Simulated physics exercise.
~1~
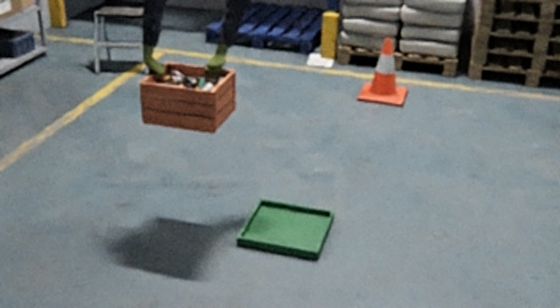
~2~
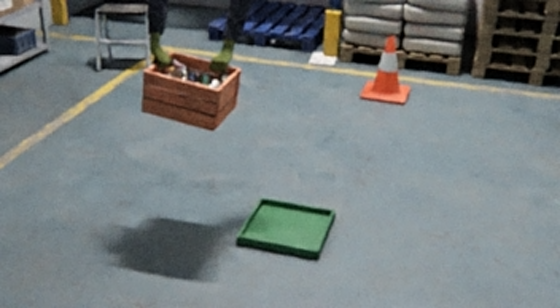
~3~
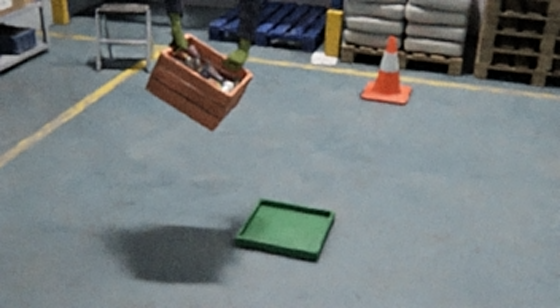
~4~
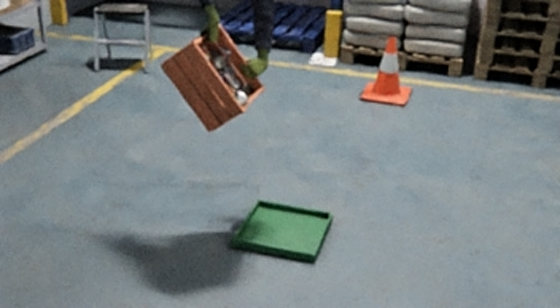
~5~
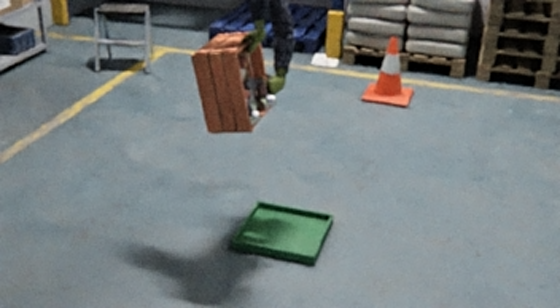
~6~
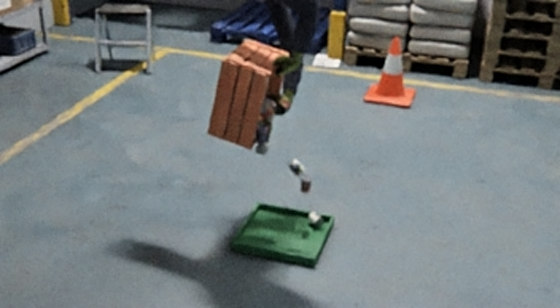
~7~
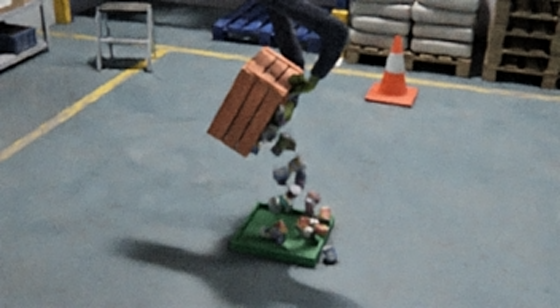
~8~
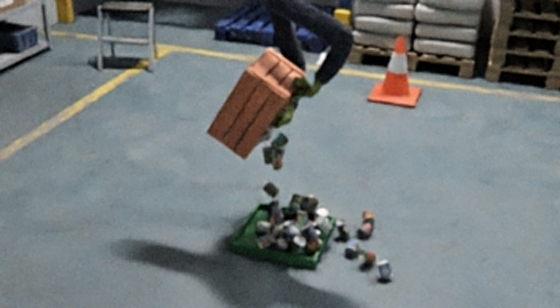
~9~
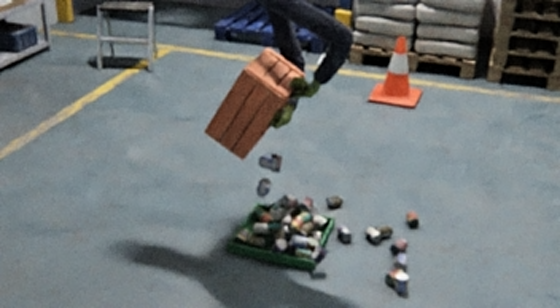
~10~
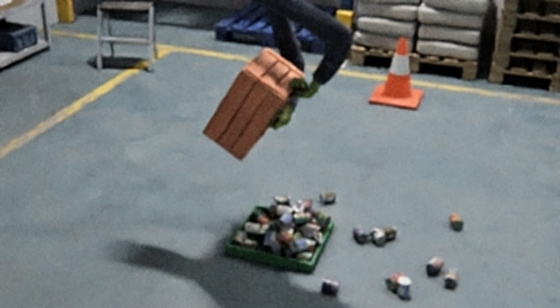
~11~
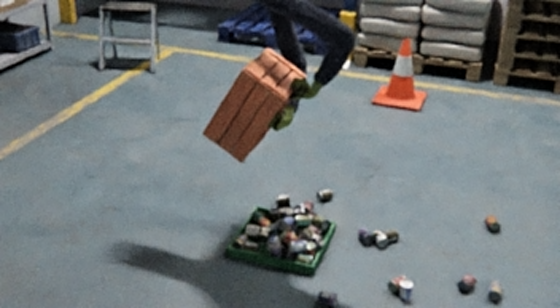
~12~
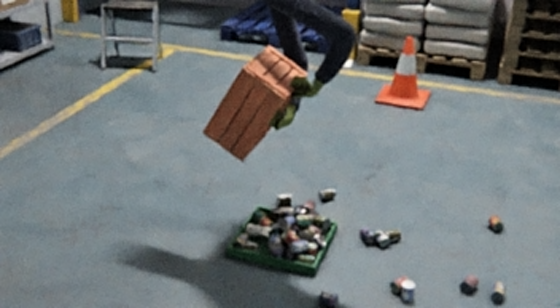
A warehouse with a blue-grey floor and yellow lines is seen from slightly above, the view drifting a little sideways. Gloved hands hold an orange slatted crate of small tins in the air, above and to the left of an empty green tub, with a traffic cone, pallets and stacked sacks behind. The crate rises slightly, then tips over to the right until its open side faces downward. Tins drop out, a few at first and then in a rush, heaping in the tub while several bounce and roll right. The emptied crate stays tilted as the tins settle, most in the tub and others scattered on the floor.
